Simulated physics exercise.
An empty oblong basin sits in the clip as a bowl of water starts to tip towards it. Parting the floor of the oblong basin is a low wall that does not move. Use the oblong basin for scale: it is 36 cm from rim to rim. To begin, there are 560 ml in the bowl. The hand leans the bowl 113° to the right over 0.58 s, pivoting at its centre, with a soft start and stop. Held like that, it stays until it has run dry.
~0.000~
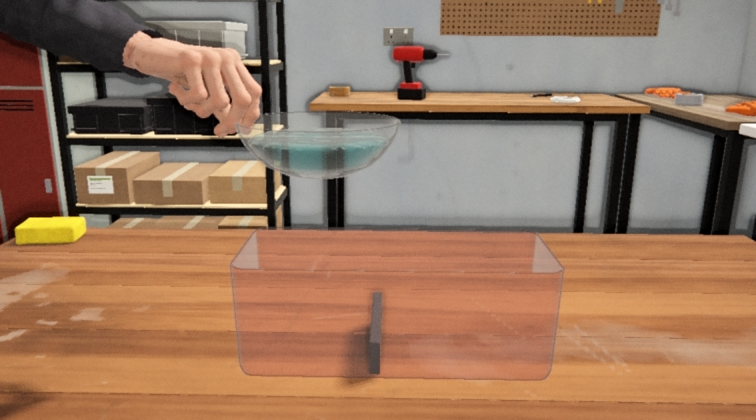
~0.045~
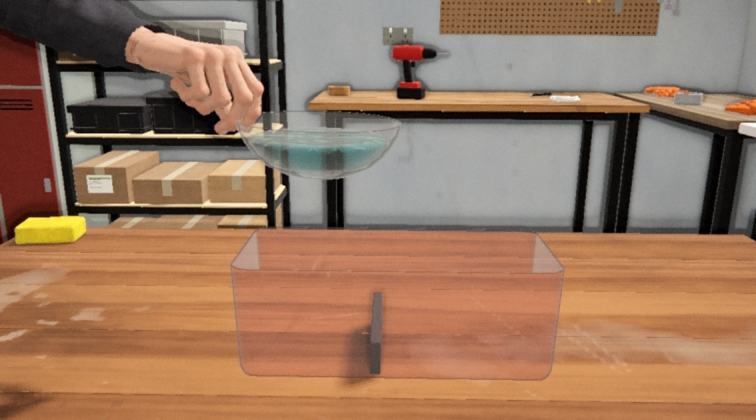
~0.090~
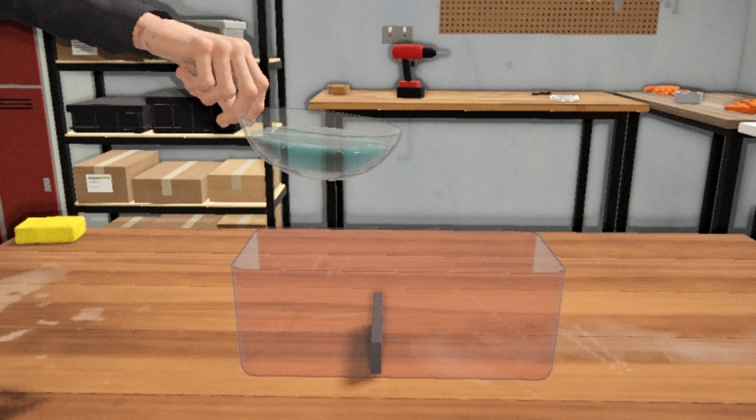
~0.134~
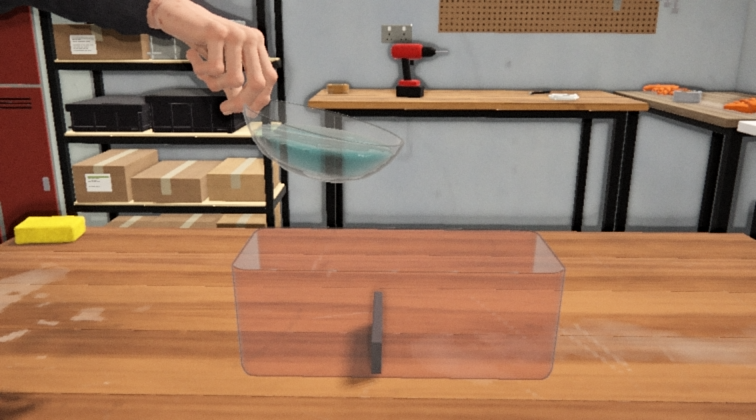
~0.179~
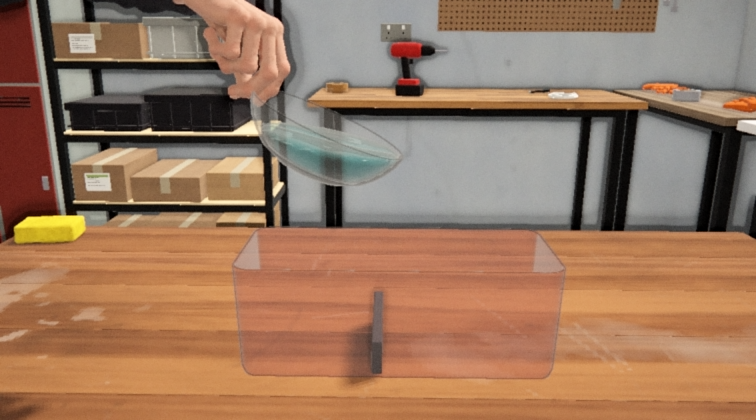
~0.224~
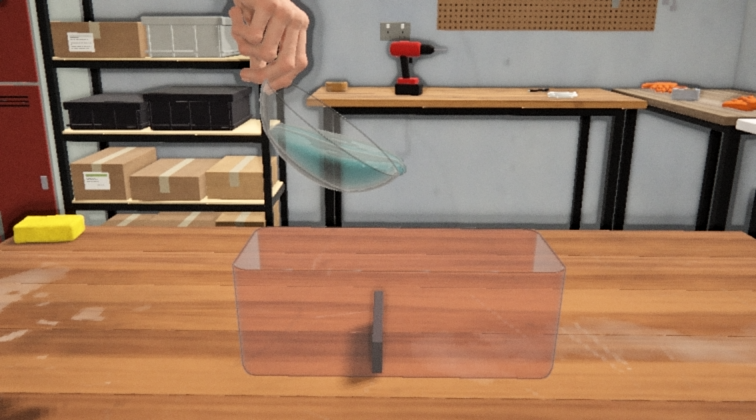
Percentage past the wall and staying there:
82 percent.
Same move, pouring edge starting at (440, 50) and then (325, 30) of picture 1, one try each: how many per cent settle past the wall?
Result: 75 per cent, then 55 per cent.
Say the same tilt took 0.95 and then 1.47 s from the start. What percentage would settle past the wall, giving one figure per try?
Try 1: 90 %; try 2: 95 %.
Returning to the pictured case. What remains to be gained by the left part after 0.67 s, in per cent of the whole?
About 7 percent, give or take.
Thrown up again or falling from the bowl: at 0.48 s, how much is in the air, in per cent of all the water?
About 2 per cent.
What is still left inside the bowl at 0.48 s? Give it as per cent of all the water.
Roughly 0 percent.
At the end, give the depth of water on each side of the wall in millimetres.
Final levels - left approx 4 mm, right approx 16 mm.
Then, 0.48 s in, the tilt is 105° and 0 per cent is still to pour, 5 is left of the wall and 92 right of it.
Then, 0.67 s in, the tilt is 113° and 0 per cent is still to pour, 9 is left of the wall and 85 right of it.
Then, 0.87 s in, the tilt is 113° and 0 per cent is still to pour, 15 is left of the wall and 82 right of it.
Then, 1.08 s in, the tilt is 113° and 0 per cent is still to pour, 16 is left of the wall and 82 right of it.
Finally, 16 per cent lies left of the wall, 82 right of it and 2 outside.
